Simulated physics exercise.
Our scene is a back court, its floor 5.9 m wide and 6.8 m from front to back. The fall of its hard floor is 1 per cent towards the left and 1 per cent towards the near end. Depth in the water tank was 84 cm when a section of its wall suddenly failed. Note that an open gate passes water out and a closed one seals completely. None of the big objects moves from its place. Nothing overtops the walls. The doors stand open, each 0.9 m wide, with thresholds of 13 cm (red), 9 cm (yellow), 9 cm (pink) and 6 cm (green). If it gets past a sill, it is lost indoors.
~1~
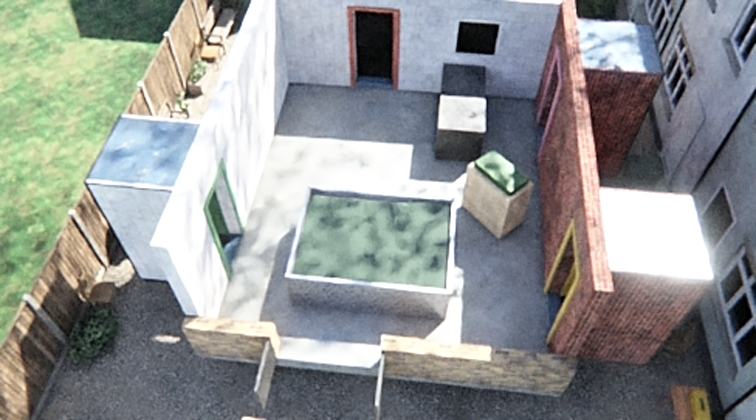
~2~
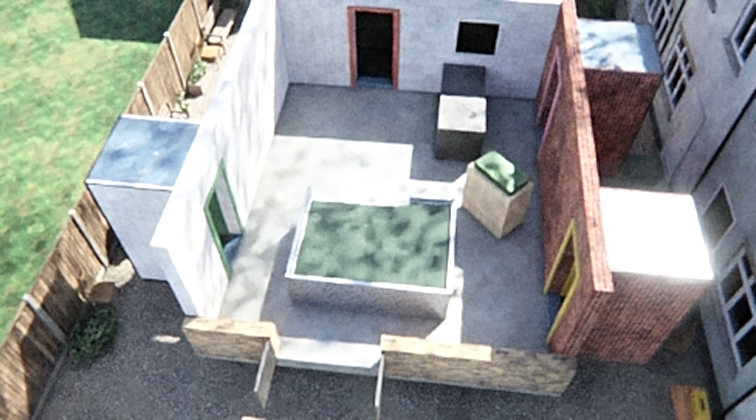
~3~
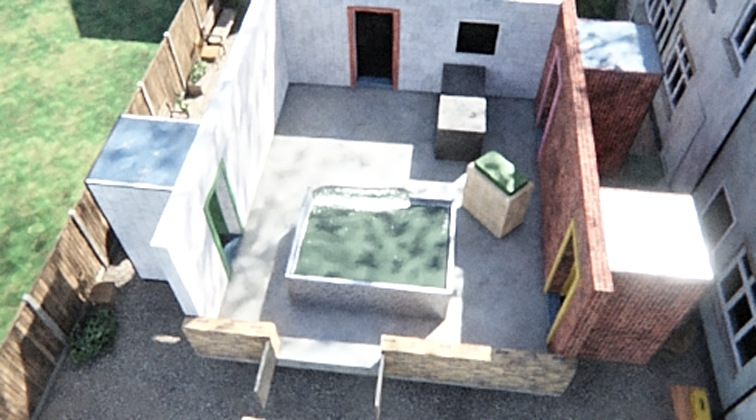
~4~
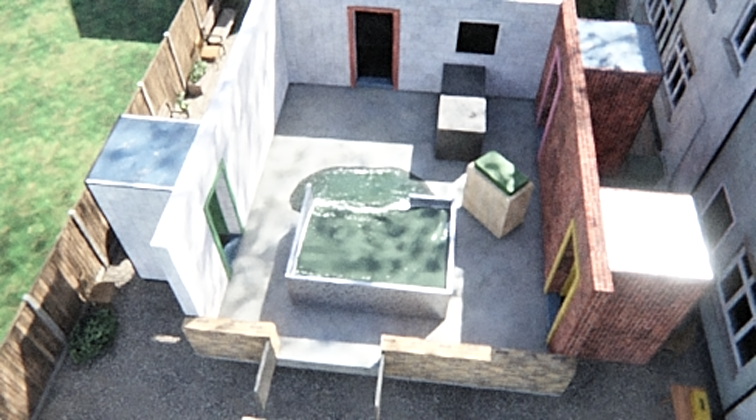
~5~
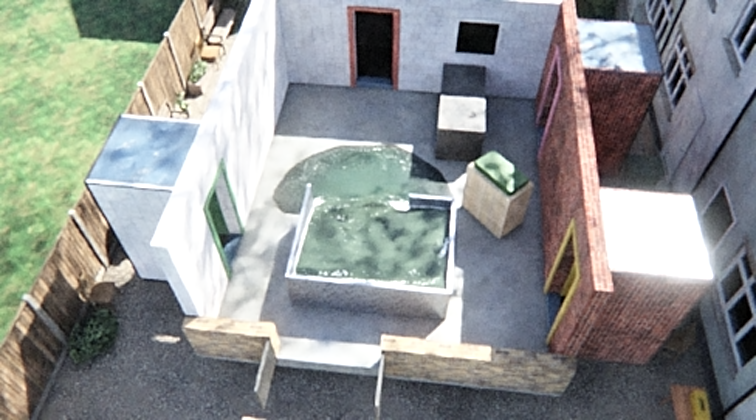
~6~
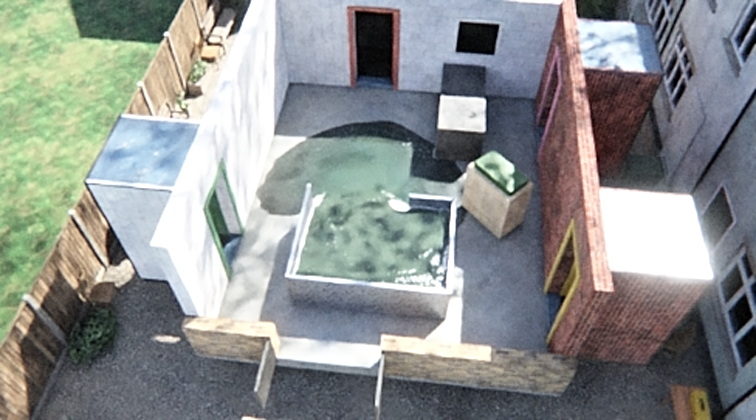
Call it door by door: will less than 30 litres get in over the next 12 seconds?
Red door - no, 30 litres or more; yellow door - yes, less; pink door - yes, less; green door - no, 30 litres or more.
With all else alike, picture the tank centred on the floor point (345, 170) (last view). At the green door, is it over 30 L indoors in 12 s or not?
Green: Within limit.
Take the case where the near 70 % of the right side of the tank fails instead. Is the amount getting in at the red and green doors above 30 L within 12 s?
The red door comes out less than that and the green door less than that.
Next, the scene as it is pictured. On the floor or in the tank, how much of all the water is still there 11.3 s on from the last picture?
Roughly 80 in a hundred.
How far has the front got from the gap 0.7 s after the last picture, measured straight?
Roughly 4.4 m.
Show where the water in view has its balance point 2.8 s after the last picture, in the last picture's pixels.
Its balance point sits around (361, 170).
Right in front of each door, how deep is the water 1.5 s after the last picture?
Readings (cm): Red = 38; yellow = 0; pink = 4; green = 0.
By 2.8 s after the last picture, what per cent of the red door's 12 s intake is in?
About 80%.
Then, 0.7 s after the last picture water covers 45 % of the floor and is deepest (39 cm) near (339, 209); red door 6 cm at the sill, 53 L in, yellow door not reached, pink door not reached, green door not reached.
Then, 1.5 s after the last picture water covers 50 % of the floor and is deepest (57 cm) near (302, 91); red door 38 cm at the sill, 193 L in, yellow door not reached, pink door 4 cm at the sill, 0 L in, green door not reached.
Then, 2.8 s after the last picture water covers 55 % of the floor and is deepest (34 cm) near (339, 94); red door 30 cm at the sill, 388 L in, yellow door not reached, pink door 3 cm at the sill, 0 L in, green door 2 cm at the sill, 0 L in.
Then, 6.3 s after the last picture water covers 90 % of the floor and is deepest (26 cm) near (214, 328); red door 13 cm at the sill, 489 L in, yellow door 4 cm at the sill, 0 L in, pink door 5 cm at the sill, 0 L in, green door 11 cm at the sill, 5 L in.
Then, 11.3 s after the last picture water covers 95 % of the floor and is deepest (15 cm) near (244, 230); red door 6 cm at the sill, 490 L in, yellow door 10 cm at the sill, 5 L in, pink door 8 cm at the sill, 0 L in, green door 14 cm at the sill, 59 L in.
